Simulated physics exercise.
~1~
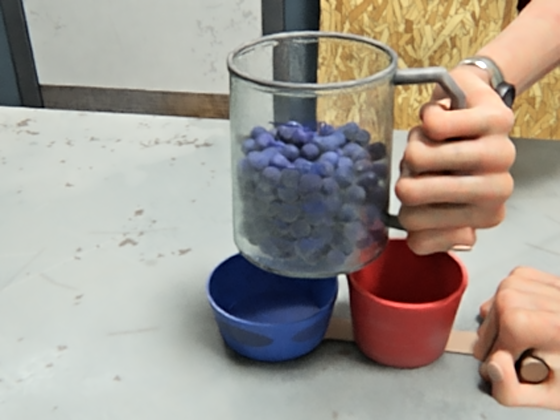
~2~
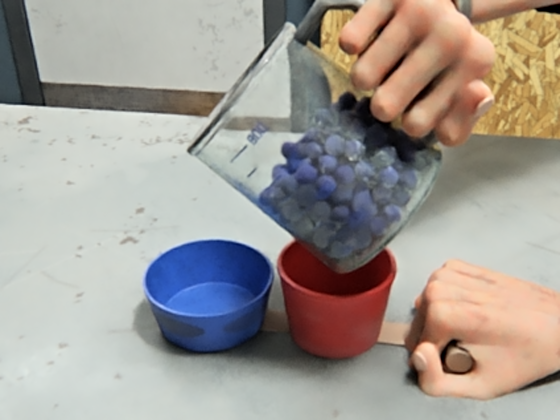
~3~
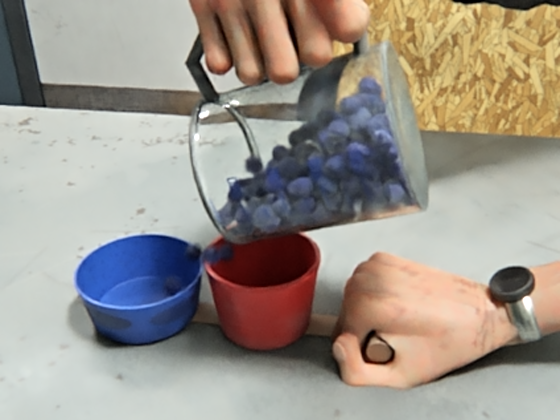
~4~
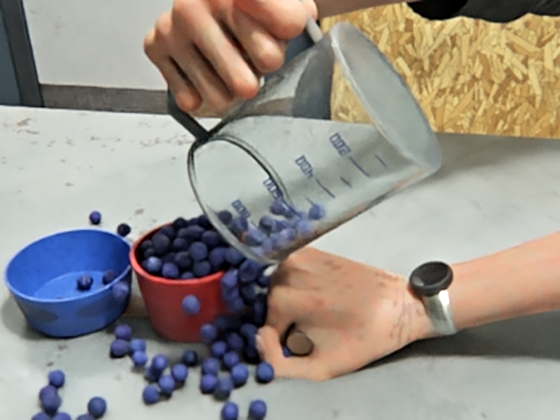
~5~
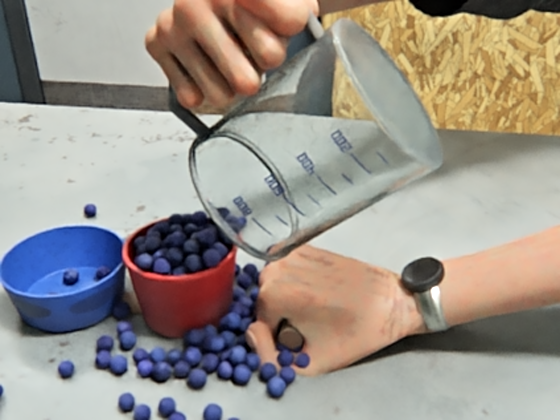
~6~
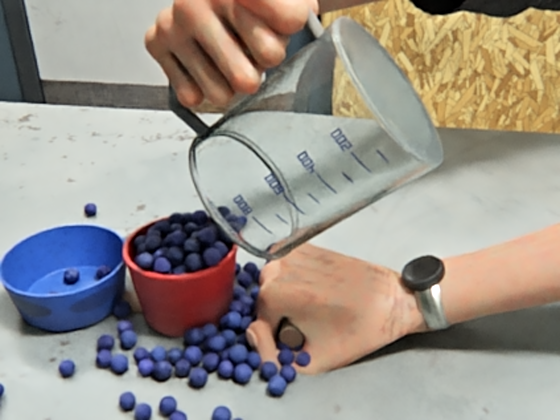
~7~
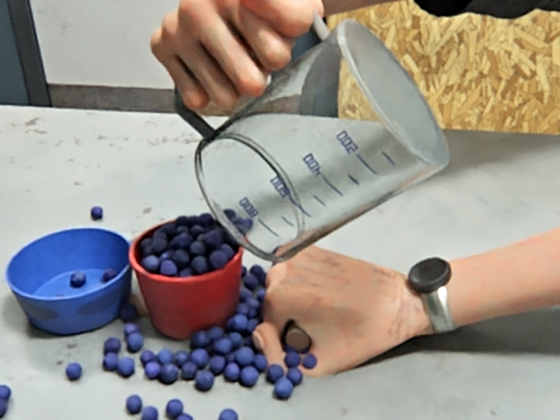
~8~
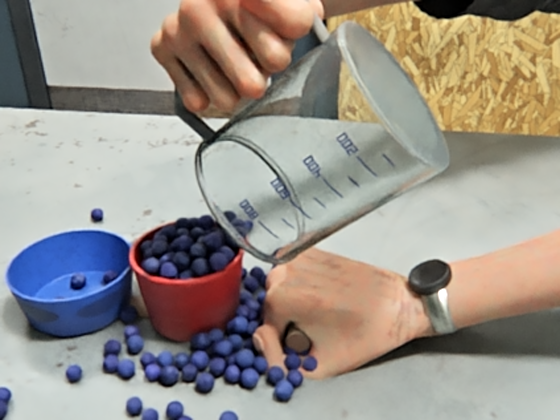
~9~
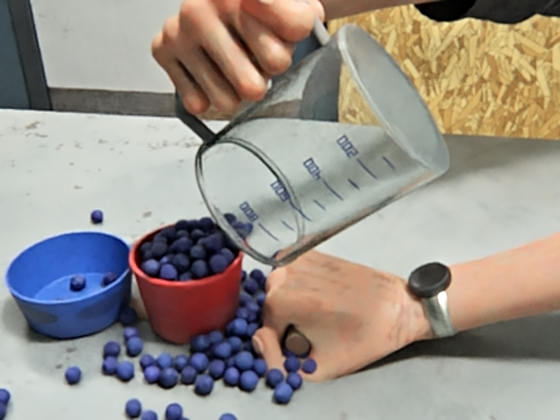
In the video, a hand tips a clear jug of blueberries over a red dish joined to a blue dish as both dishes slide left, and the berries fill the red dish and spill across the table, leaving the jug empty and only a couple in the blue dish.
